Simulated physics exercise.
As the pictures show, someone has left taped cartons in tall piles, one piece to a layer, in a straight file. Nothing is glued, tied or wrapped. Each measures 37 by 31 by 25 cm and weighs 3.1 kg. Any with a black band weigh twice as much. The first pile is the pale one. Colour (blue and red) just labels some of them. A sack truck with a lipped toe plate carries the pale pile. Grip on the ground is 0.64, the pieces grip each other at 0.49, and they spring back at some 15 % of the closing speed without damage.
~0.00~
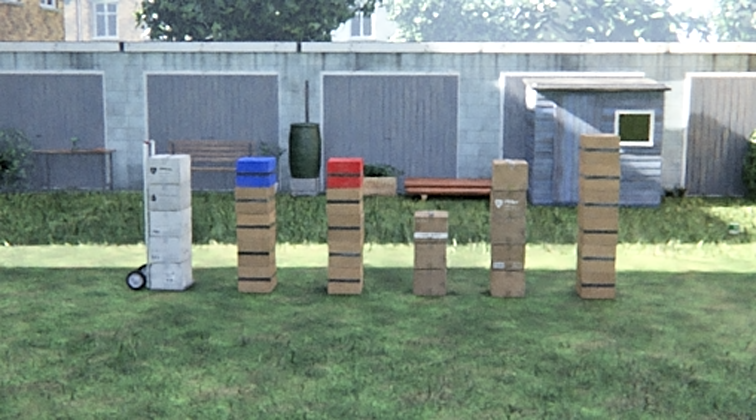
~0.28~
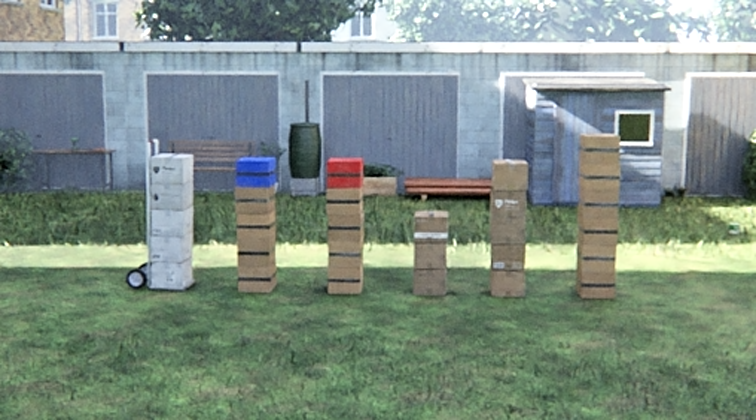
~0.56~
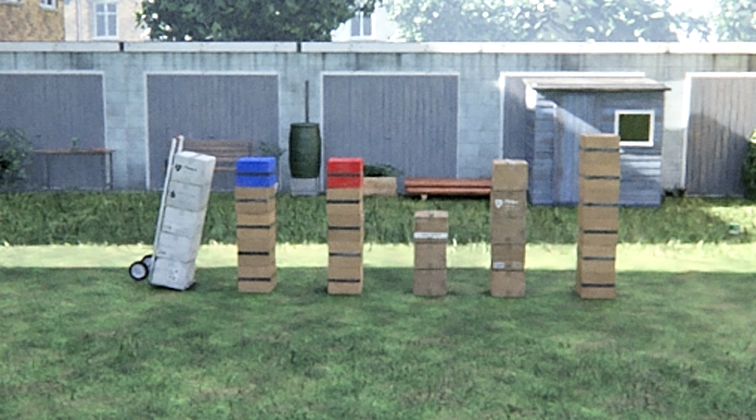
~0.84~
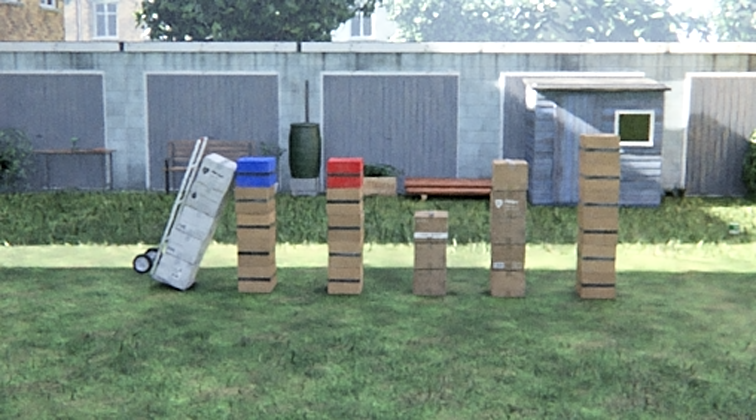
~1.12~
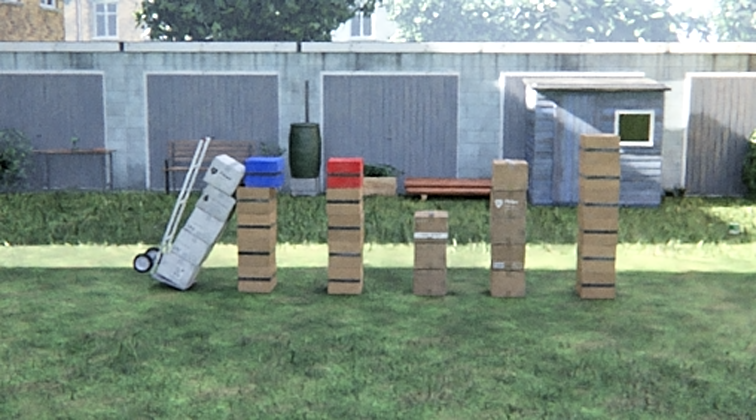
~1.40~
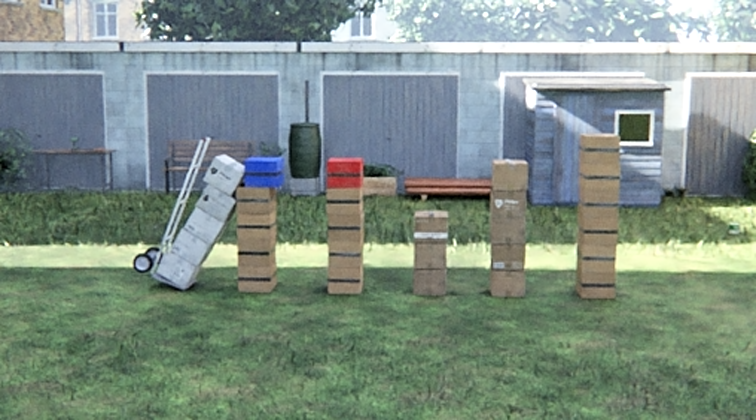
A pale stack of boxes on a hand truck tilted to the right toward a row of carton piles, leaned against the blue-topped pile and nudged it slightly, while the others stayed still.
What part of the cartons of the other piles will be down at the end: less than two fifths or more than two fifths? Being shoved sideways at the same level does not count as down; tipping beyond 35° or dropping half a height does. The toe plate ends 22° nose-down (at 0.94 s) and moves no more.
The part is fewer than two in five.
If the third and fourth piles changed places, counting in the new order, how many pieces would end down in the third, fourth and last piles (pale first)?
Then third 0, fourth 0, last 0.
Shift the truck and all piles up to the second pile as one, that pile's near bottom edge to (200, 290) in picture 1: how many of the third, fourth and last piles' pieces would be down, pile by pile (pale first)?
Then third 0, fourth 0, last 0.
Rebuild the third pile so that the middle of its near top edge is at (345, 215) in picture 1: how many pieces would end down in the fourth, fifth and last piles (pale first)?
Then fourth 0, fifth 0, last 0.
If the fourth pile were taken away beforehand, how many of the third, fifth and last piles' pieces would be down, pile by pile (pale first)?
Then third 0, fifth 0, last 0.
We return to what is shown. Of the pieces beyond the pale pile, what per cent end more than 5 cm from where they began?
It is 5 per cent.
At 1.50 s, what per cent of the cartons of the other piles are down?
By then 0 per cent.
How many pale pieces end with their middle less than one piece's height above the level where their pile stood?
1 of them.
After 1.50 s, 0 of the pale pile down; none of the 24 other cartons down, 1 disturbed; blue carton 8 cm from its place.
In the end (2.0 s), 0 of the pale pile down; none of the 24 other cartons down, 1 disturbed; blue carton 8 cm from its place; red carton unmoved. That is 0 per cent. From the last view, middles, blue carton near (264, 172), red carton near (345, 173).
